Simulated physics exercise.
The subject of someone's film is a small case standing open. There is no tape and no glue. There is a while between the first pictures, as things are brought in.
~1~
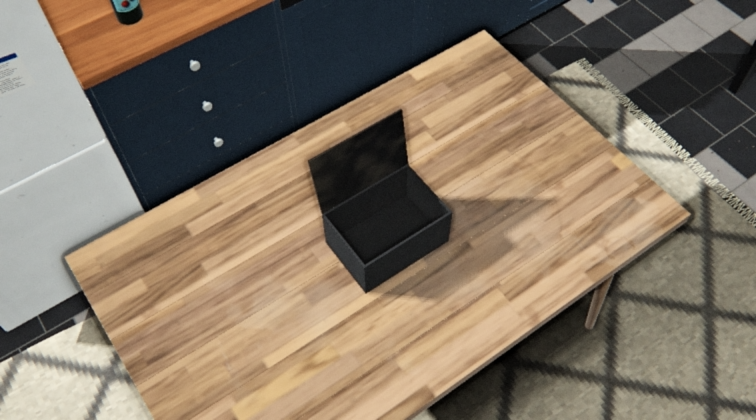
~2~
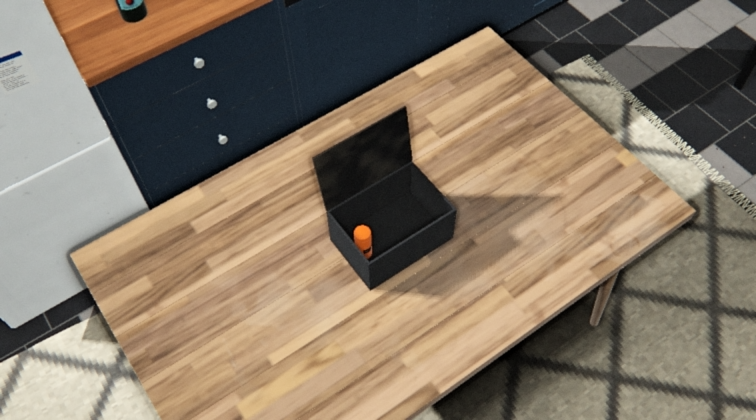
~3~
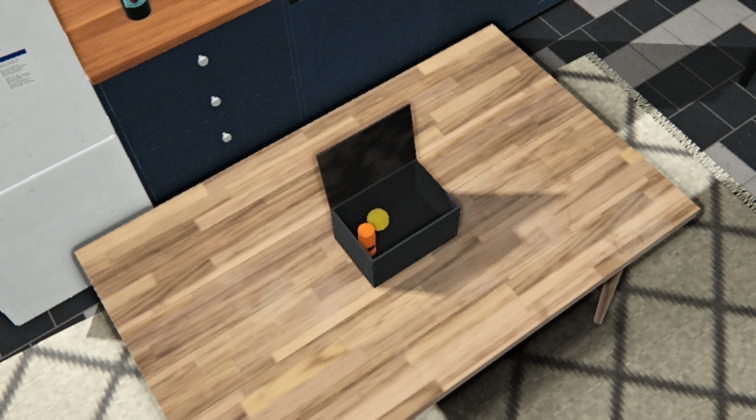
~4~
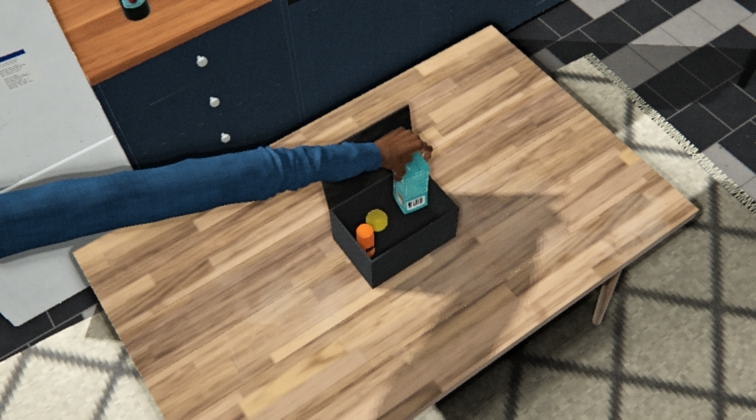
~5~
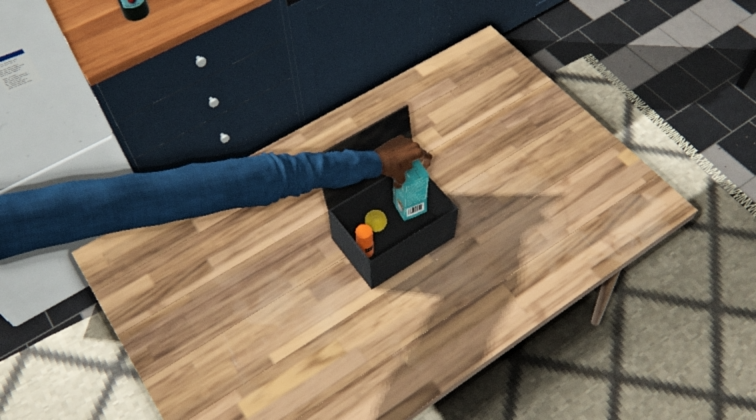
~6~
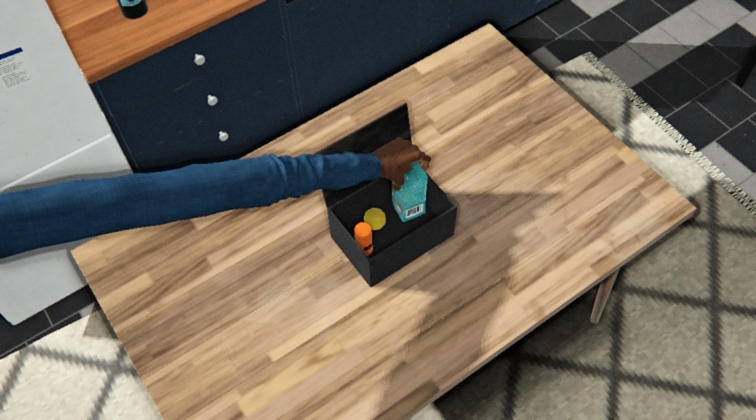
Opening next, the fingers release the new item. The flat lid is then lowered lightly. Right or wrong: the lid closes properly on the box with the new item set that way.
Wrong.
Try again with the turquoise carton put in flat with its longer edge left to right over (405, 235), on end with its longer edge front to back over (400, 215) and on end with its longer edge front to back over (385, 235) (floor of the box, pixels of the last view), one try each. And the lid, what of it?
Shut; open; open.
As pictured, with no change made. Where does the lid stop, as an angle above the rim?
Angle above rim: About 20°.
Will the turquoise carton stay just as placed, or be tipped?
Result: The turquoise carton leans over.
Then, 1.30 s on from there, lid 77° above the rim.
Then, 2.20 s on from there, lid 48° above the rim; turquoise carton turned 10° from how it was put near (412, 194).
Then, 3.10 s on from there, lid 20° above the rim; turquoise carton turned 36° from how it was put near (419, 206).
In the end, lid 20° above the rim; toppled in the box, turquoise carton; the other 2 unmoved. At the end, from the last picture's camera, turquoise carton near (419, 206).
